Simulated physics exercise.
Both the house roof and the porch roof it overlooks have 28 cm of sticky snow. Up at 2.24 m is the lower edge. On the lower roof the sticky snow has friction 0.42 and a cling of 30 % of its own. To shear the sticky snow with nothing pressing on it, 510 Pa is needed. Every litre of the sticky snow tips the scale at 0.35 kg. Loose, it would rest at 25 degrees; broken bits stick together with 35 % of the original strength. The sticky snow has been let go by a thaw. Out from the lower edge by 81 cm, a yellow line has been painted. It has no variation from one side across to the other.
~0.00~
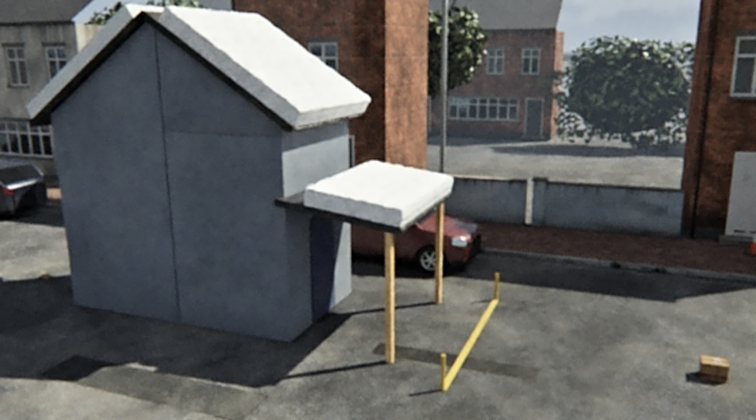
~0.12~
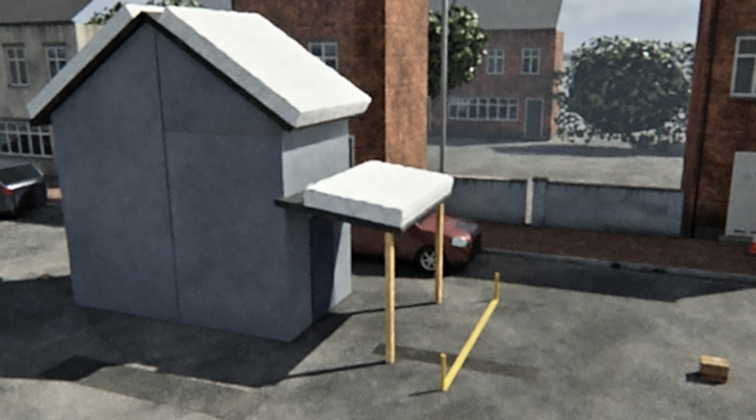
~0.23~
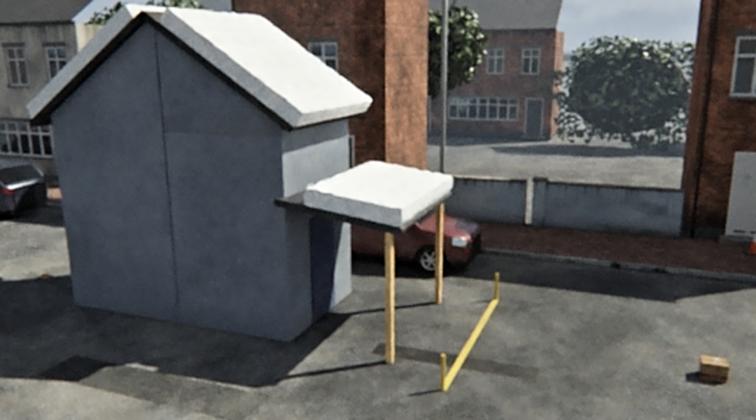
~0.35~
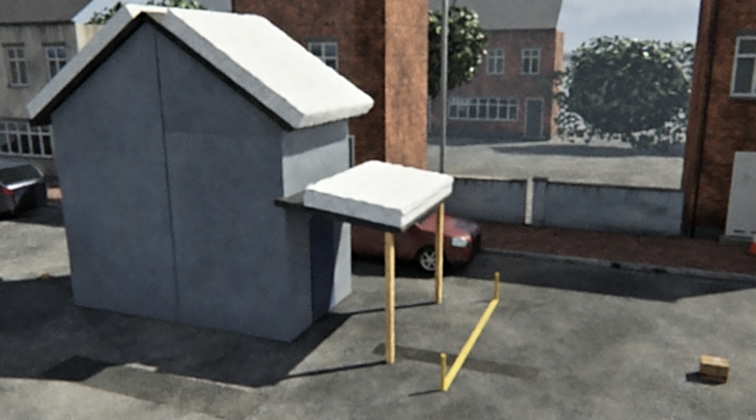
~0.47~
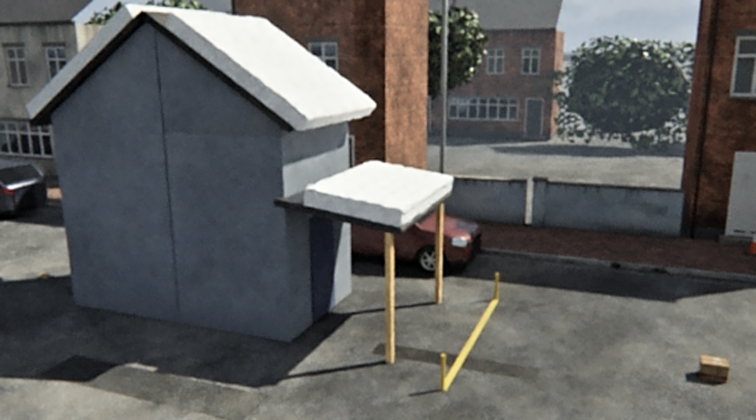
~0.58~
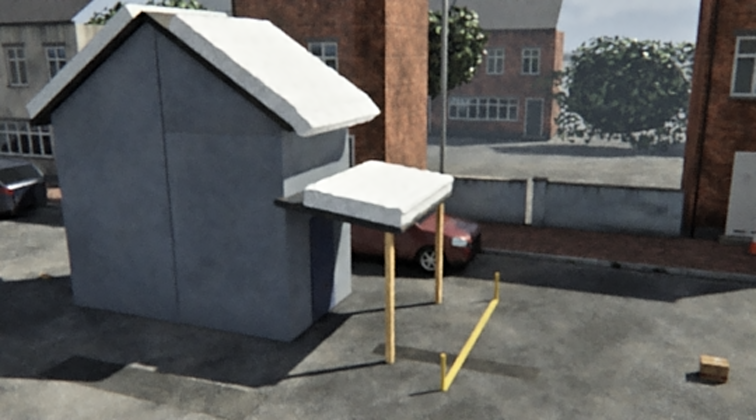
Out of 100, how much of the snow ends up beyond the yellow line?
Roughly 23 out of 100.
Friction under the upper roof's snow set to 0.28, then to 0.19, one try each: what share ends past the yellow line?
About 45 % in the first try and about 55 % in the second.
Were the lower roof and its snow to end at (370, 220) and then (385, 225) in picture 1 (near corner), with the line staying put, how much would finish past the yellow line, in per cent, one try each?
35 %, then 30 %.
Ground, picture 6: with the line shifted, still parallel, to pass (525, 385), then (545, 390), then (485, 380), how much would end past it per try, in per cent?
5 %, then 2 %, then 12 %.
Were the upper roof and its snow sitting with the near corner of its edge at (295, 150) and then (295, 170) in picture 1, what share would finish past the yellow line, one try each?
Roughly 5 per cent first and 0 per cent second.
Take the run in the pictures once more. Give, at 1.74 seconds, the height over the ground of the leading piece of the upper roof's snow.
I'd say around 2.8 metres.
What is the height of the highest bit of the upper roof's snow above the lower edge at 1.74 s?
At that moment the top of the snow is about 2.1 m above the lower edge.
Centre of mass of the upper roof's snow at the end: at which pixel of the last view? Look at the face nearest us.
Centre: Approx. (405, 275) px, near face.
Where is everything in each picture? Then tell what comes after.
In the first frame, foremost bit of the sticky snow at (294, 116).
In the second frame, foremost bit of the sticky snow at (294, 116), its middle shifted 8 mm.
In the third frame, foremost bit of the sticky snow at (295, 117), its middle shifted 3.3 cm, 1 % of it past the upper edge, in one piece.
In the fourth frame, foremost bit of the sticky snow at (298, 124), its middle shifted 7.5 cm, 3 % of it past the upper edge, in one piece.
In the fifth frame, foremost bit of the sticky snow at (300, 112), its middle shifted 14 cm, 5 % of it past the upper edge, in one piece.
In the sixth frame, foremost bit of the sticky snow at (306, 122), its middle shifted 22 cm, 7 % of it past the upper edge, cracking.
After 1.11 s, none is below the lower edge and 0 % is past the line.
After 1.74 s, none is below the lower edge and 0 % is past the line.
After 2.37 s, none is below the lower edge and 0 % is past the line.
After 3.00 s, 32 % is below the lower edge and 15 % is past the line.
After 4.70 s, 39 % is below the lower edge and 23 % is past the line.
